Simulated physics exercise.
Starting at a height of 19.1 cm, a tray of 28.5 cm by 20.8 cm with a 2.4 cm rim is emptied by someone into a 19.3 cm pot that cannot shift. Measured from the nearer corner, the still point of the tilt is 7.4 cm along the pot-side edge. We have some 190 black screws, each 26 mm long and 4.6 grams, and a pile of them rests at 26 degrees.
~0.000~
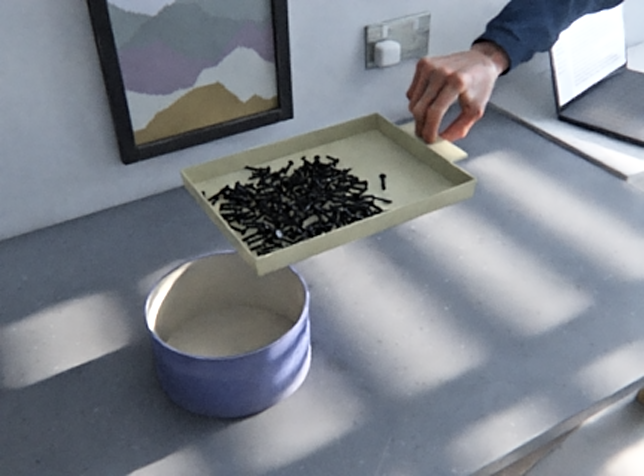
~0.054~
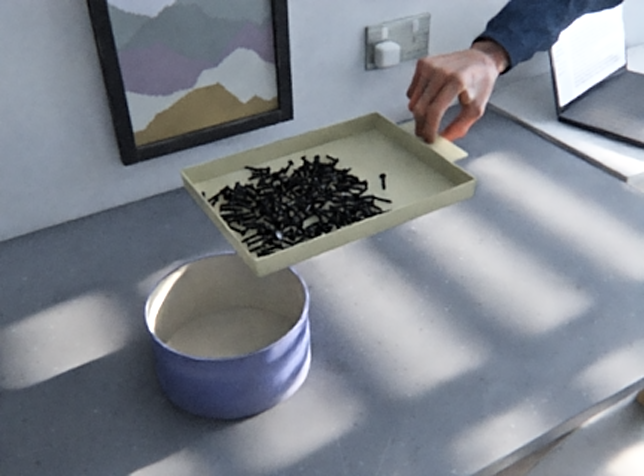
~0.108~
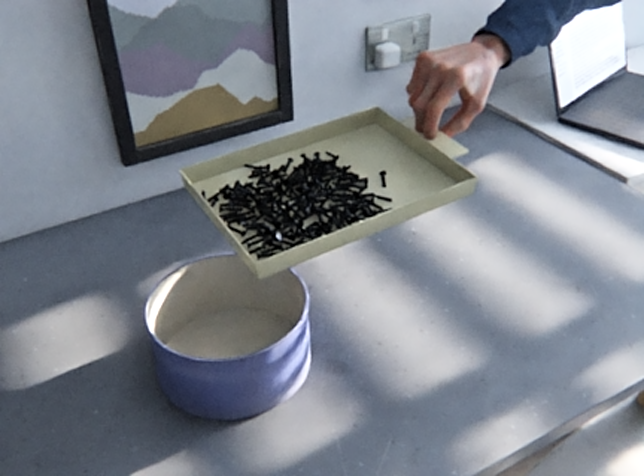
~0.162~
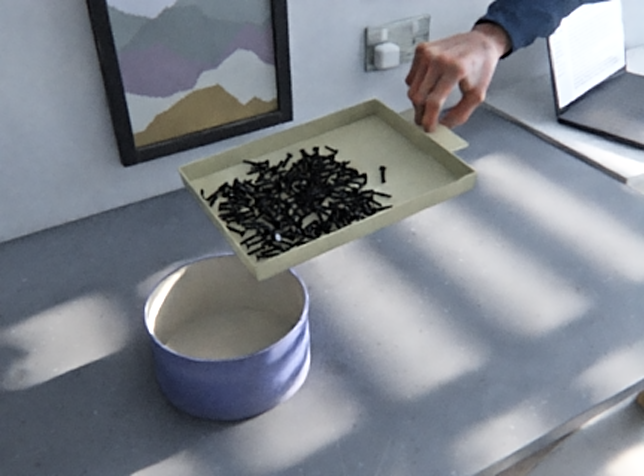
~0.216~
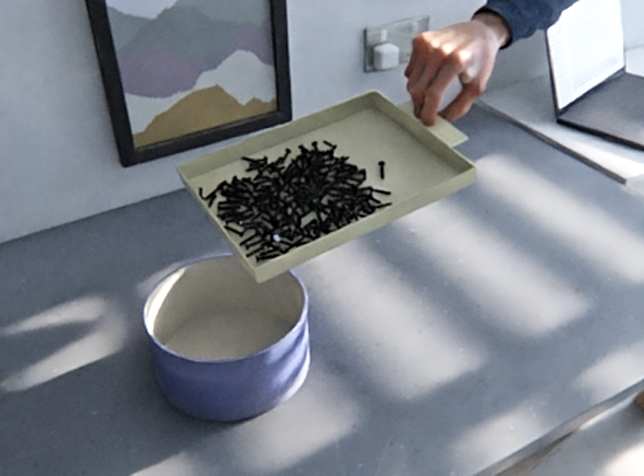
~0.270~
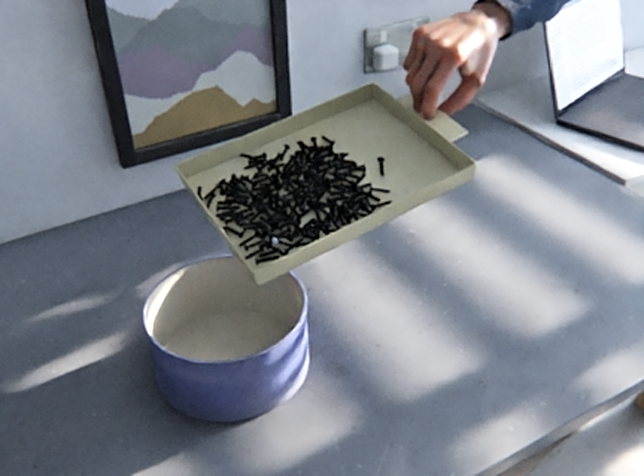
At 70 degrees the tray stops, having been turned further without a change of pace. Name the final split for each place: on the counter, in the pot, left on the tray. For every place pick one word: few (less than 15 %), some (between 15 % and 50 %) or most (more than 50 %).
Counter gets some, pot gets some, tray gets some.
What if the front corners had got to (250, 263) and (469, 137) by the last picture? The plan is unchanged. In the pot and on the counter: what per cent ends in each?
Pot 30; counter 5.
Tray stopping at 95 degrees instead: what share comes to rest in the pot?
I'd say close to 60 percent.
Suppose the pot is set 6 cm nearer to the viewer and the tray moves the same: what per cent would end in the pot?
Then close to 55 per cent.
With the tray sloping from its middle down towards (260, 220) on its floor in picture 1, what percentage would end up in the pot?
That would be close to 35 per cent.
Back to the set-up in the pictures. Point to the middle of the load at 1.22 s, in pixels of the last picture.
Near (266, 229).
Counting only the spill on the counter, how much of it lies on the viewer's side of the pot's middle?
Near 100 in a hundred.
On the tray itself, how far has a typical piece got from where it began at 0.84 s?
Roughly 3 cm.
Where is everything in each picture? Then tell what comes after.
Tray tilt 0 degrees, front corners at (257, 257) and (474, 179); middle of the pieces at (303, 203); pot at (227, 300), in the first picture.
Tray tilt 1 degrees, front corners at (257, 259) and (474, 179); middle of the pieces at (303, 203), in the second picture.
Tray tilt 2 degrees, front corners at (257, 261) and (475, 176); middle of the pieces at (303, 202), in the third picture.
Tray tilt 5 degrees, front corners at (256, 264) and (475, 172), lowest corner left front; middle of the pieces at (302, 200), in the fourth picture.
Tray tilt 8 degrees, front corners at (255, 267) and (474, 167), lowest corner left front; middle of the pieces at (301, 198), in the fifth picture.
Tray tilt 10 degrees, front corners at (254, 270) and (474, 163), lowest corner left front; middle of the pieces at (300, 196); pot at (225, 303). The tray's pace is about 50 degrees a second, in the sixth picture.
Then, at 0.84 s, tilt 39 degrees; the tray holds 100 %, the pot 0 %.
Then, at 1.22 s, tilt 58 degrees; the tray holds 100 %, the pot 0 %.
Then, at 1.68 s, tilt 70 degrees; the tray holds 95 %, the pot 0 %.
At rest (3.9 s), counter 25 %, pot 40 %, tray 35 %.
